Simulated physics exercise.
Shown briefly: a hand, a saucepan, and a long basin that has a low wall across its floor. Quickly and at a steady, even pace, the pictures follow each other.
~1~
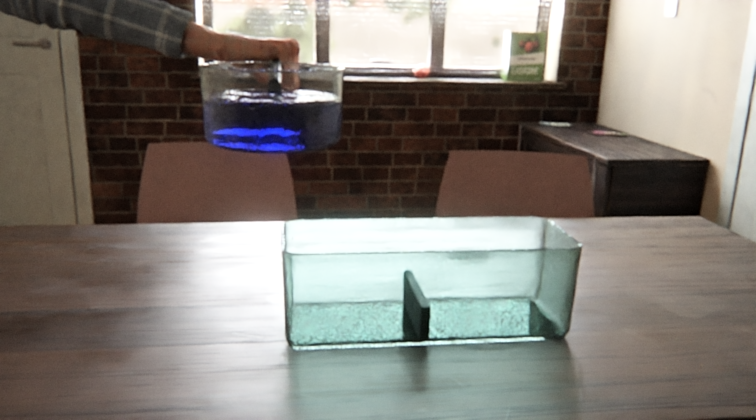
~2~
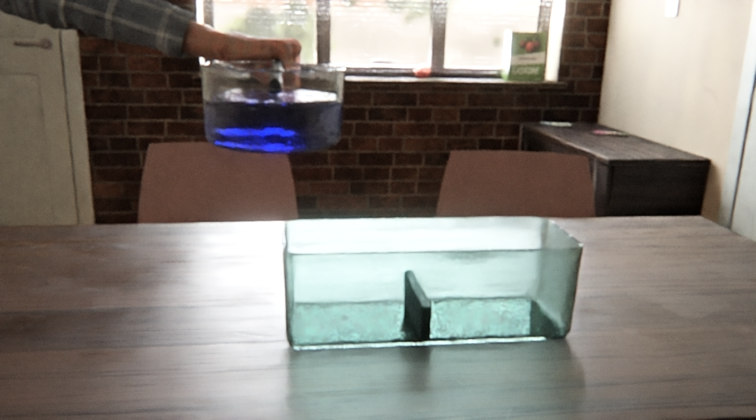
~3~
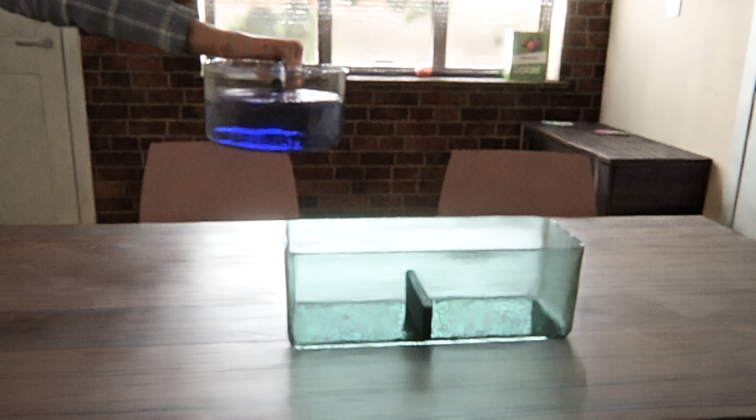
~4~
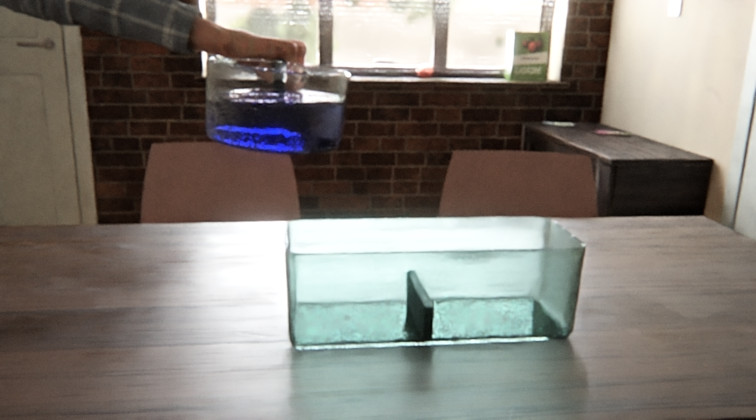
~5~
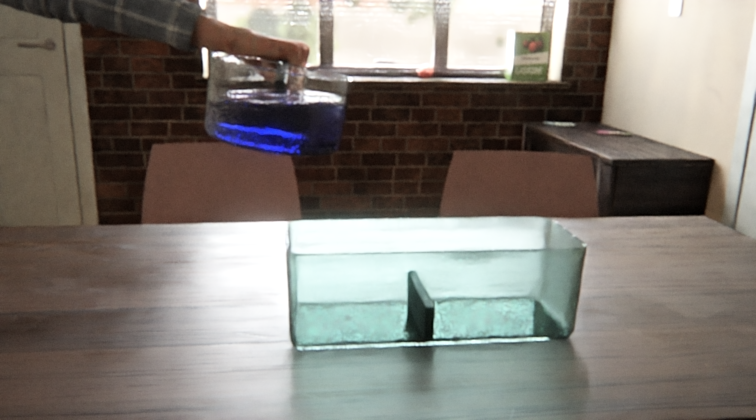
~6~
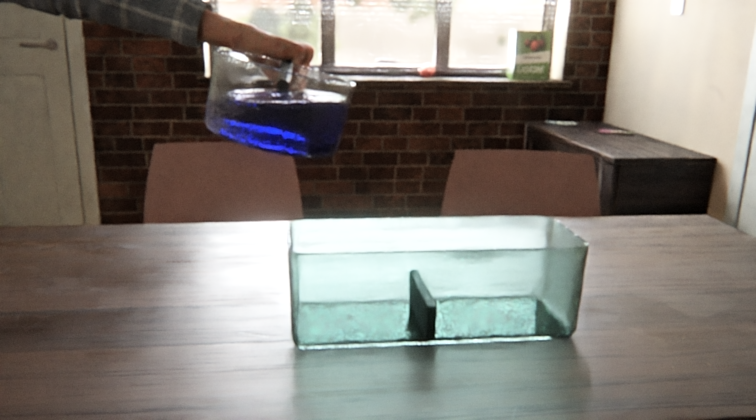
To begin with, a hand holds a clear container of blue liquid nearly level above a wooden table, up and to the left of a long greenish glass basin with a low dark divider. The hand then gradually tilts the container, its right side dipping slightly, while the basin stays still.
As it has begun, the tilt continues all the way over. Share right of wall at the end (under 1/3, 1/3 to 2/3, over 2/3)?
Short answer, the right side fails to reach a third.
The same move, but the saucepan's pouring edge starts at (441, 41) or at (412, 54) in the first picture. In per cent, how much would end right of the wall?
It comes to about 95 %, followed by about 95 %.
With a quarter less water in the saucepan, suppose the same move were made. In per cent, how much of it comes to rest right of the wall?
I'd reckon close to 0 %.
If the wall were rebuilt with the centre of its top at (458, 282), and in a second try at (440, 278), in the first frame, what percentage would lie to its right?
You'd get roughly 5 per cent the first time and roughly 0 per cent the second.
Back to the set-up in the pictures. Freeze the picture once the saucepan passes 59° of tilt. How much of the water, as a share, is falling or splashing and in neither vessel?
20 per cent.
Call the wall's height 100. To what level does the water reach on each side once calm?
Left near 80; right near 20.
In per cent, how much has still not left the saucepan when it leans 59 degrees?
75 per cent or so.
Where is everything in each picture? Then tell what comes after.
In the first frame, it leans 0°; its right rim is at (343, 69); the water meets the walls at (206, 95) and (340, 97); the long basin's rim runs from (283, 238) to (564, 233); the wall's top is at (416, 288).
In the second frame, it leans 1°; its right rim is at (344, 70); the water meets the walls at (207, 96) and (340, 98).
In the third frame, it leans 2°; its right rim is at (346, 72); the water meets the walls at (209, 95) and (342, 98).
In the fourth frame, it leans 5°; its right rim is at (348, 76); the water meets the walls at (210, 96) and (344, 99).
In the fifth frame, it leans 9°; its right rim is at (351, 81); the water meets the walls at (210, 97) and (345, 99).
In the sixth frame, it leans 13°; its right rim is at (354, 86); the water meets the walls at (212, 96) and (348, 98).
A moment on, the saucepan is tipped part way and 74 per cent is still to pour, 4 is left of the wall and 0 right of it.
Next, the saucepan is tipped on its side and 22 per cent is still to pour, 47 is left of the wall and 16 right of it.
Then the saucepan is tipped on its side and 3 per cent is still to pour, 76 is left of the wall and 18 right of it.
Later the saucepan is tipped on its side and 0 per cent is still to pour, 79 is left of the wall and 20 right of it.
Finally, 79 per cent lies left of the wall, 20 right of it and 1 outside.
